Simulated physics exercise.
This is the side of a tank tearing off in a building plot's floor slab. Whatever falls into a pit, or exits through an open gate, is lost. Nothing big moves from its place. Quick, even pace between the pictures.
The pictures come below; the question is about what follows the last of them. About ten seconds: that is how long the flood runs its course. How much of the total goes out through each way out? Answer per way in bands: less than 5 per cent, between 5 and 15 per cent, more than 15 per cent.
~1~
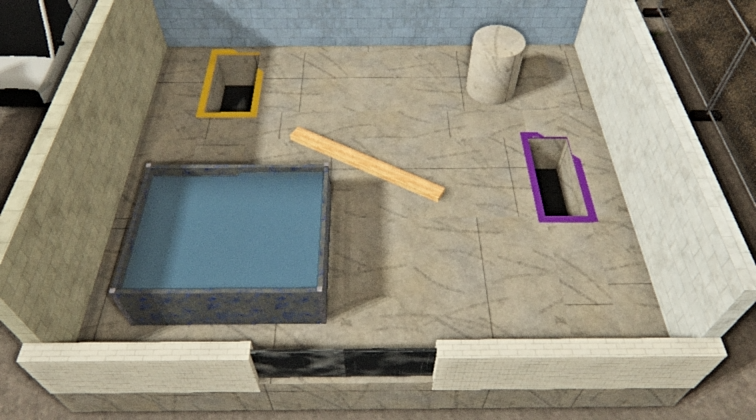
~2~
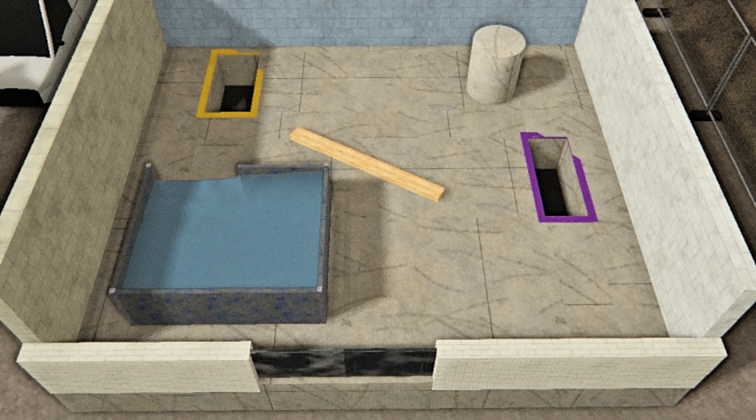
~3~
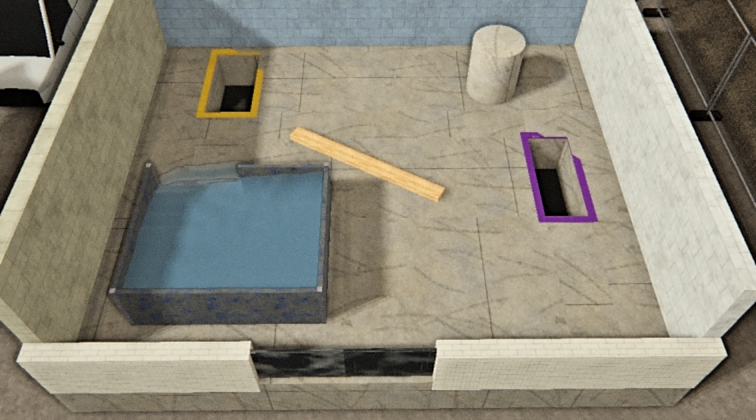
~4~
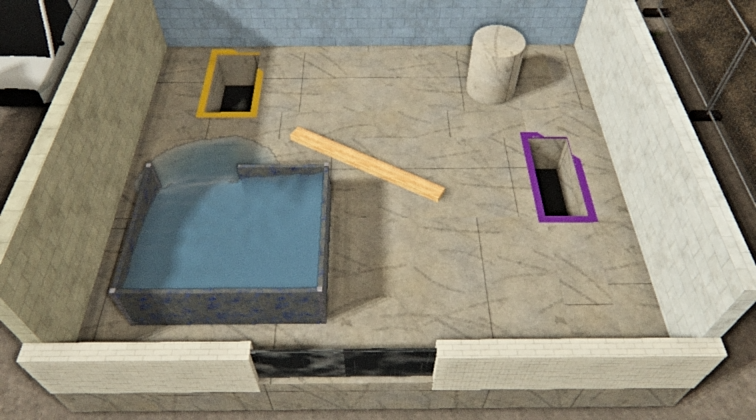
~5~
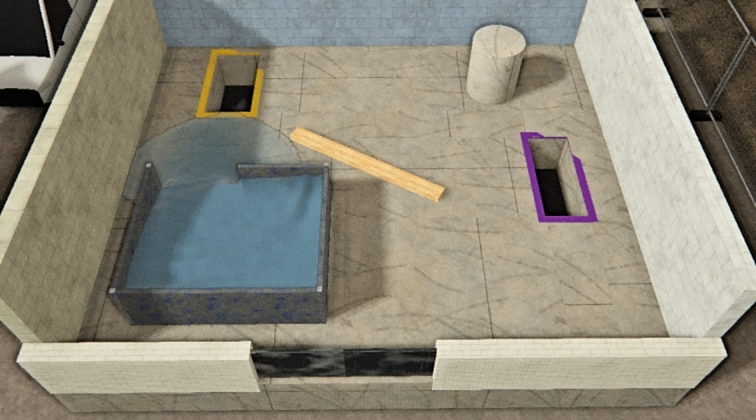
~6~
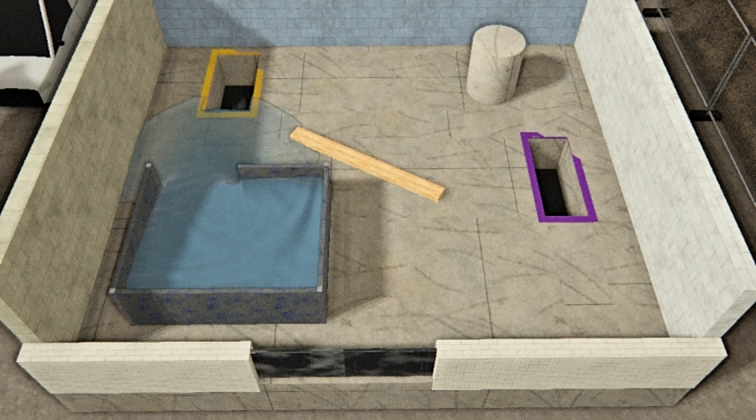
Going out through each: The gate, less than 5 per cent; the yellow pit, more than 15 per cent; the purple pit, less than 5 per cent.
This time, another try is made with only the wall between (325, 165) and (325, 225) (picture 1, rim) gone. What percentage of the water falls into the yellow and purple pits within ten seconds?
In percent: Yellow 2, purple 30.
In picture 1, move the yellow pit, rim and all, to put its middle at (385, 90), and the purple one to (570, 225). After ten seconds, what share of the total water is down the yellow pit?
Share for the yellow pit: 40 percent.
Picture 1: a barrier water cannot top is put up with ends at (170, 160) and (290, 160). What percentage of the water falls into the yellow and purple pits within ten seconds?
I'd give yellow roughly 20 % and purple roughly 10 %.
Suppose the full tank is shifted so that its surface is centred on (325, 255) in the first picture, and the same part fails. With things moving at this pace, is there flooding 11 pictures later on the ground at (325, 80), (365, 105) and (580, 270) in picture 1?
Well, first one got wet, second one got wet, third one stays dry.
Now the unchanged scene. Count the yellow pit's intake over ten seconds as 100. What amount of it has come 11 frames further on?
Something like 20 in a hundred.
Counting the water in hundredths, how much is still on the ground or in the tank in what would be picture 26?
That comes to around 76 in a hundred.
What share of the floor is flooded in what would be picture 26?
By my count, 35 percent.
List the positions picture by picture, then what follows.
The open tank at (229, 227) is whole and still, in the first picture.
Water pours out on the open tank's far side and has run to a hidden place, in the second picture.
Water pours out on the open tank's far side and has run to a hidden place, in the third picture.
Water pours out on the open tank's far side and has run to (239, 140), in the fourth picture.
The front is at (240, 116), out from the gap on the open tank's far side, in the fifth picture.
Water pours out on the open tank's far side and has run to (204, 98), in the sixth picture.
A moment on, water covers 20 % of the floor; the gate 0 %, the yellow pit 5 %, the purple pit 0 %.
Next, water covers 25 % of the floor; the gate 0 %, the yellow pit 11 %, the purple pit 0 %.
Then, water covers 35 % of the floor; the gate 0 %, the yellow pit 24 %, the purple pit 0 %.
Later, water covers 50 % of the floor; the gate 0 %, the yellow pit 43 %, the purple pit 0 %.
In the end, water covers 65 % of the floor; the gate 0 %, the yellow pit 57 %, the purple pit 2 %.
